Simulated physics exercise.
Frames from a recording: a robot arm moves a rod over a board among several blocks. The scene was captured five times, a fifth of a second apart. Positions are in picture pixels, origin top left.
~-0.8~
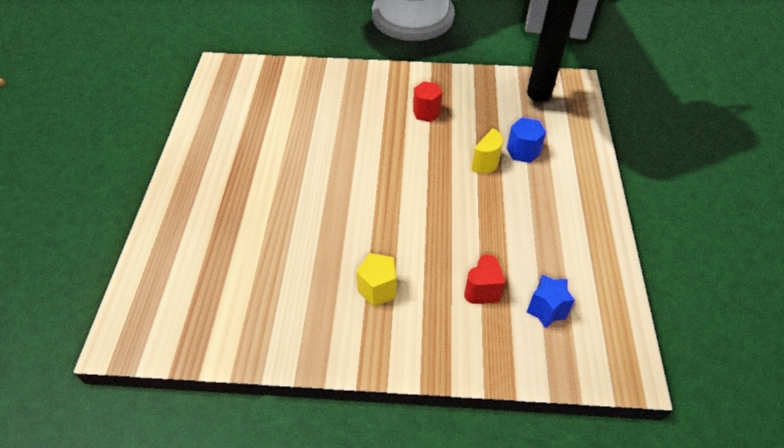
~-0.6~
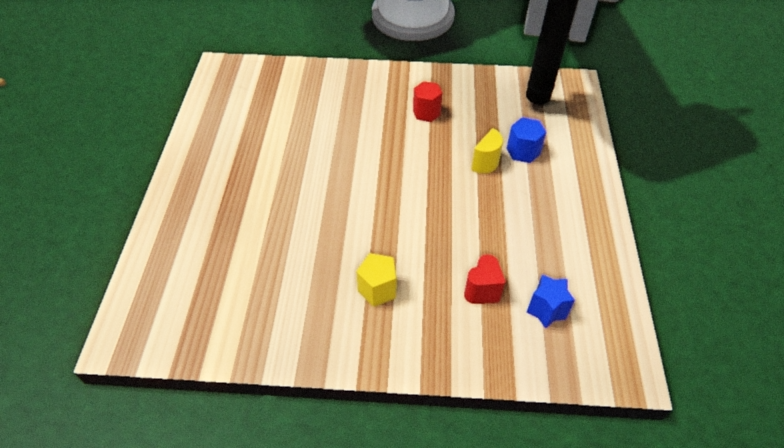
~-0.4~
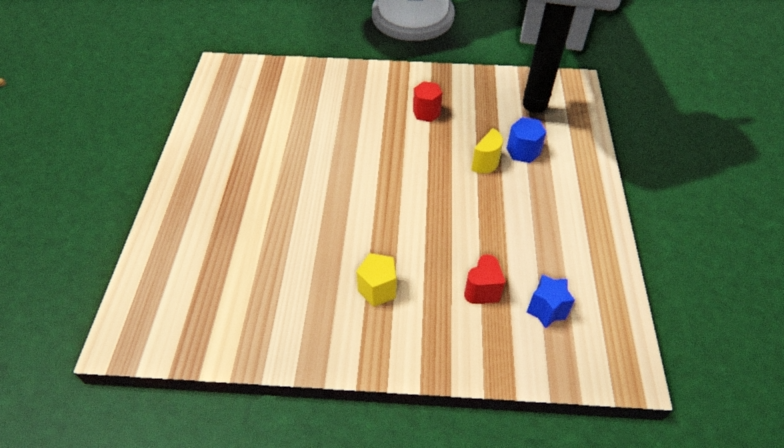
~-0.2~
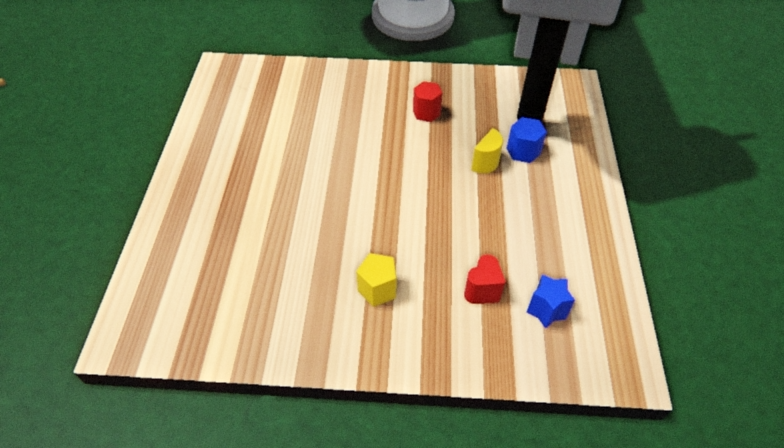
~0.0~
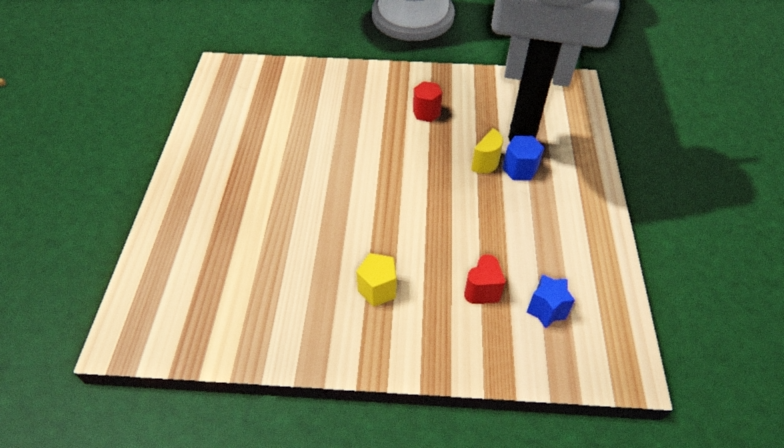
A black rod held by a grey robot arm moves over the upper right of a striped wooden board on a green surface, seen from above at an angle by a still camera. Blue and yellow blocks sit near it, with red, yellow and blue ones elsewhere. The rod slides slowly down and slightly left, then pushes the blue hexagonal block a short way toward the viewer, beside the unmoving yellow D-shaped one.
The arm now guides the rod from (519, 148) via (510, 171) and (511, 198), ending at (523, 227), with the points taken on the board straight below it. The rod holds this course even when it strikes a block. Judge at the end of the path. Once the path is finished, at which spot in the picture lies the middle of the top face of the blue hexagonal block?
Somewhere near (533, 231).
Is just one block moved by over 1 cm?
Short answer: Yes.
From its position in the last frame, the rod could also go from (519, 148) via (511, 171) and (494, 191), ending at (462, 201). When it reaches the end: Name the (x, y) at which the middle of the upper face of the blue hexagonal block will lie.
The centre of its top will be at (522, 188).
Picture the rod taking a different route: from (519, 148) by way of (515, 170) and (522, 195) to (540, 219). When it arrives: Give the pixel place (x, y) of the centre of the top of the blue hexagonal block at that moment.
The top centre is at (529, 216).
What follows on the original path. One third of the way, rod (512, 164); blue hexagonal block (522, 172), turned 20° anticlockwise.
Two thirds of the way, rod (513, 190); blue hexagonal block (526, 201), turned 20° anticlockwise.
At the end, rod (525, 219); yellow D-shaped block not moved; blue hexagonal block (533, 231).
